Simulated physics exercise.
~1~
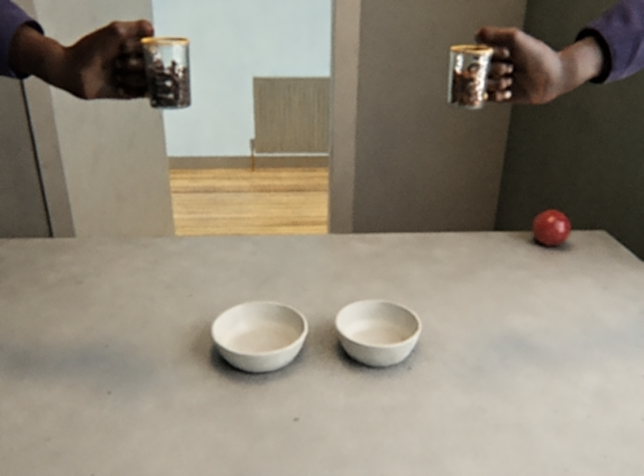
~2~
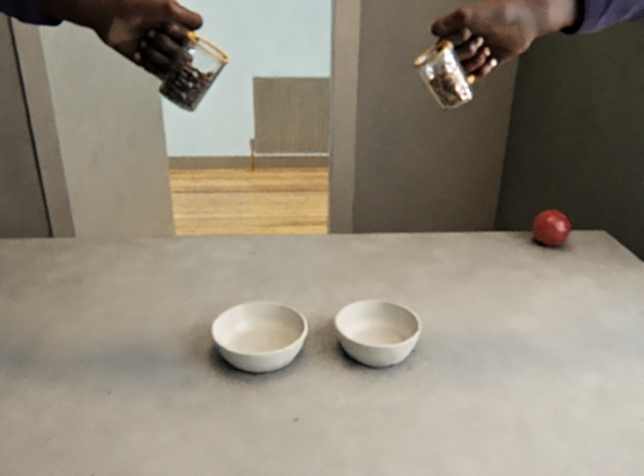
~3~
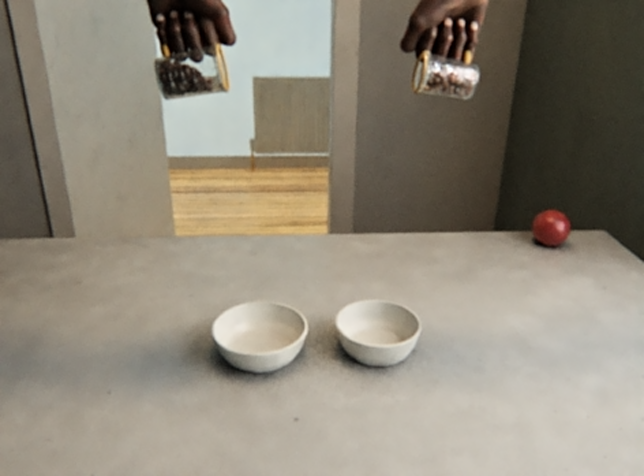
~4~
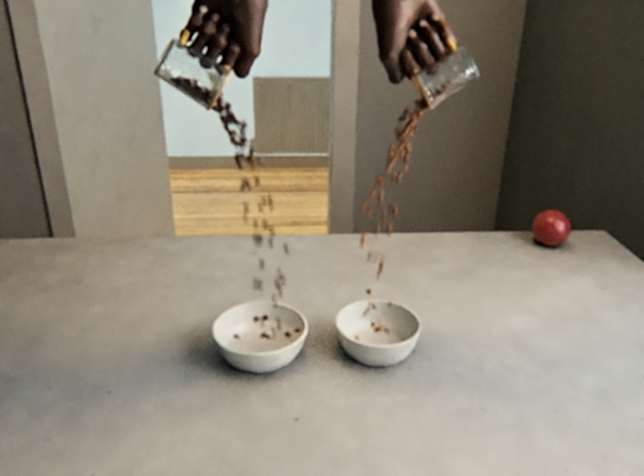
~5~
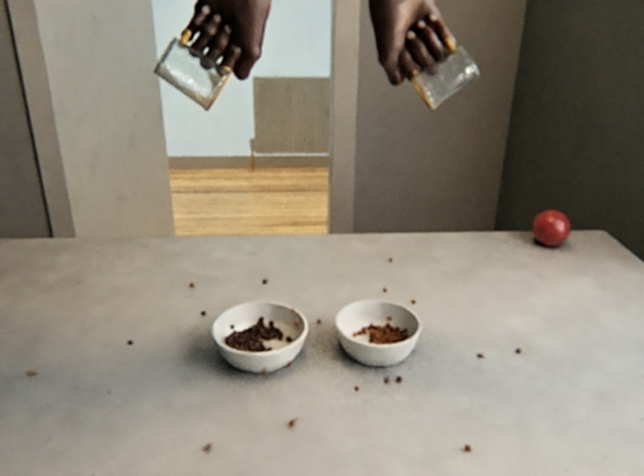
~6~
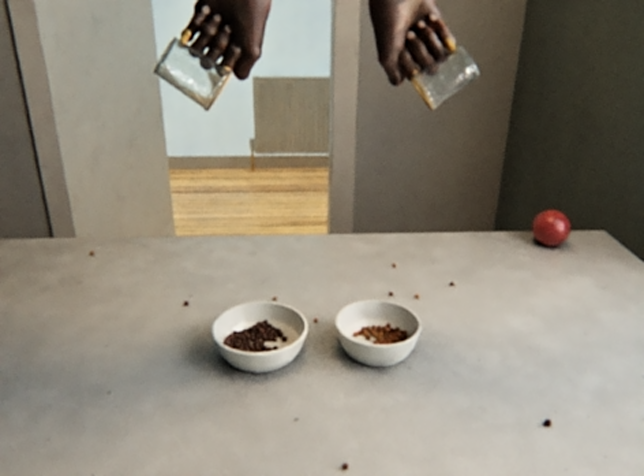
Over a grey table, two hands tip cups, filling two bowls and scattering some pieces.
